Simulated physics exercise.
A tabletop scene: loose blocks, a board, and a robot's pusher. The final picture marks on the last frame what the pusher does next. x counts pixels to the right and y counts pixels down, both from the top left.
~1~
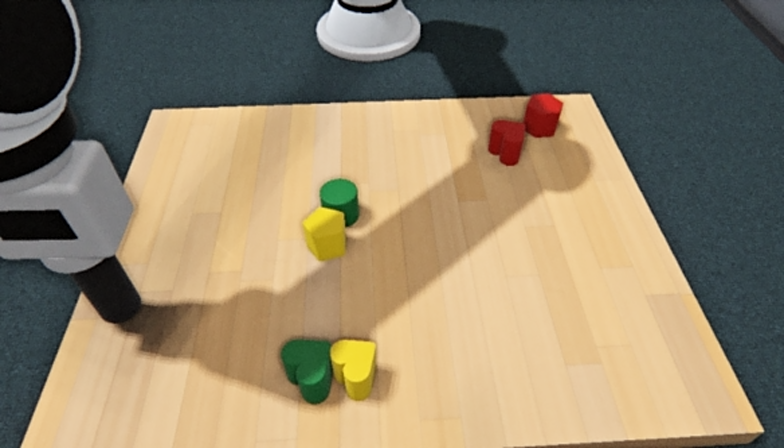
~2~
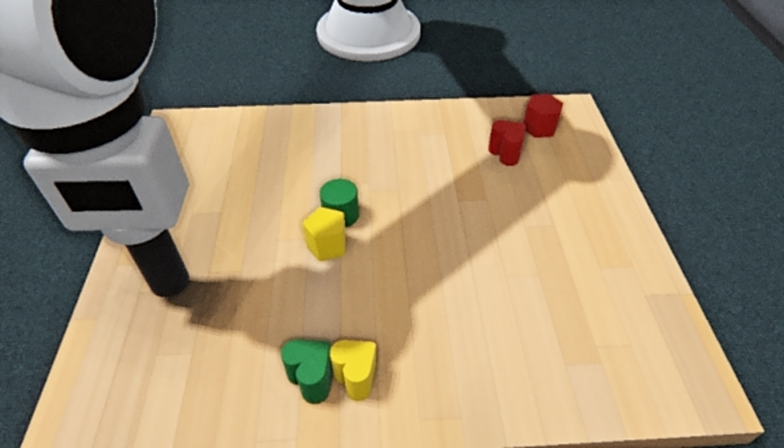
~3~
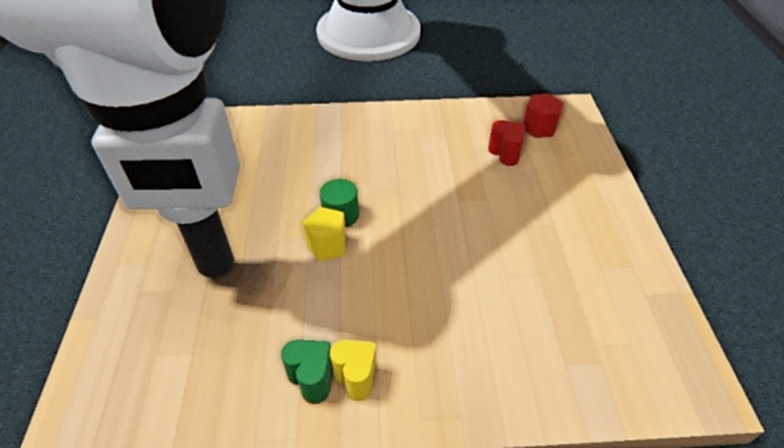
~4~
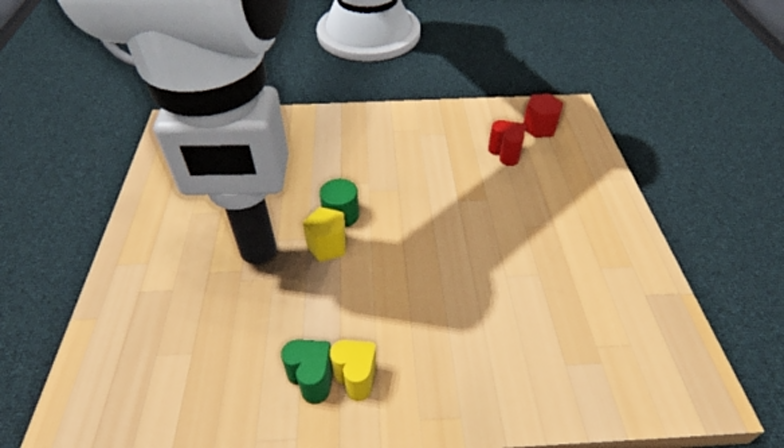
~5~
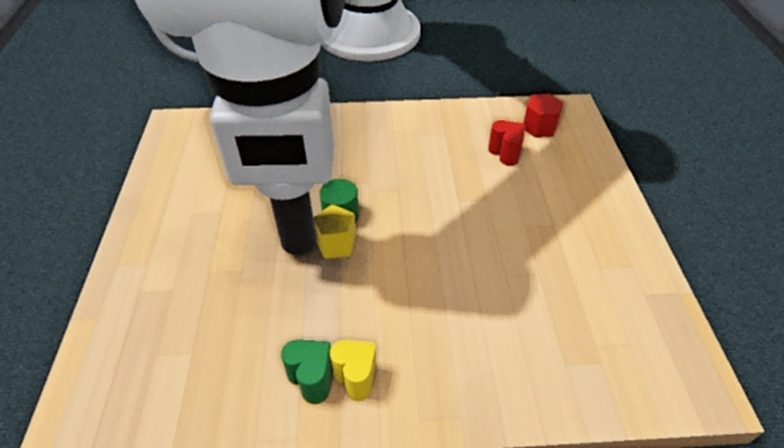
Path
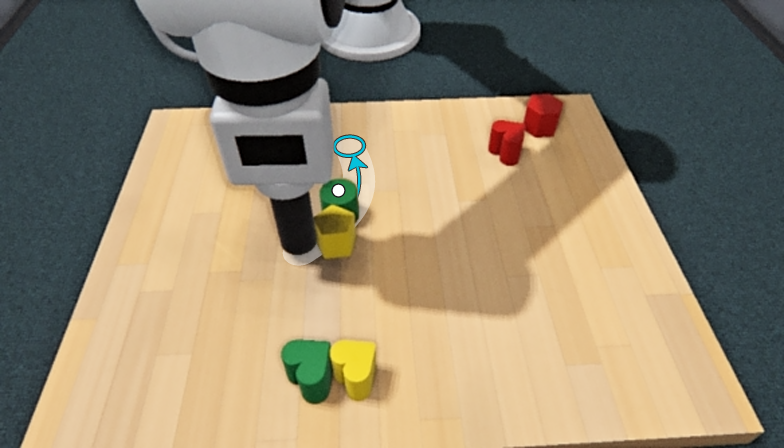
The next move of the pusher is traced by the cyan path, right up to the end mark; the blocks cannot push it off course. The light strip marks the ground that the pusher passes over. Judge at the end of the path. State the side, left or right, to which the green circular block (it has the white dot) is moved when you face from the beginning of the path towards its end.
Off to the right side.
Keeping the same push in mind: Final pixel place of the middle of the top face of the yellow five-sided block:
By then it is at (366, 213).
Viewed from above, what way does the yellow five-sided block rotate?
From above, it turns clockwise.
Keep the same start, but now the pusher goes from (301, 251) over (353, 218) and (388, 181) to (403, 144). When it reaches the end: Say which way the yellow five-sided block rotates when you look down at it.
Looking down, my answer is that the yellow five-sided block rotates clockwise.
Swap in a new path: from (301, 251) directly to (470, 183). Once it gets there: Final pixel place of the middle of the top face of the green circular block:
It ends at (350, 178).
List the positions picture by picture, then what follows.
In the first frame, pusher's lower end at (121, 307); yellow five-sided block at (325, 222); green circular block at (338, 191).
In the second frame, pusher at (170, 282); blocks still.
In the third frame, pusher at (216, 263); blocks still.
In the fourth frame, pusher at (259, 250); blocks still.
In the fifth frame, pusher at (299, 242); yellow five-sided block at (334, 220); green circular block at (338, 191).
Drawn move, from (301, 251) over (344, 218) and (359, 180) to (349, 146); the dot is on the green circular block.
What follows on the original path. One third of the way, pusher at (343, 208); yellow five-sided block at (366, 213), turned 55° clockwise; green circular block at (357, 170).
Two thirds of the way, pusher at (359, 169); yellow five-sided block at (366, 213), turned 55° clockwise; green circular block at (378, 137).
At the end, pusher at (348, 136); yellow five-sided block at (366, 213), turned 55° clockwise; green circular block at (384, 126).
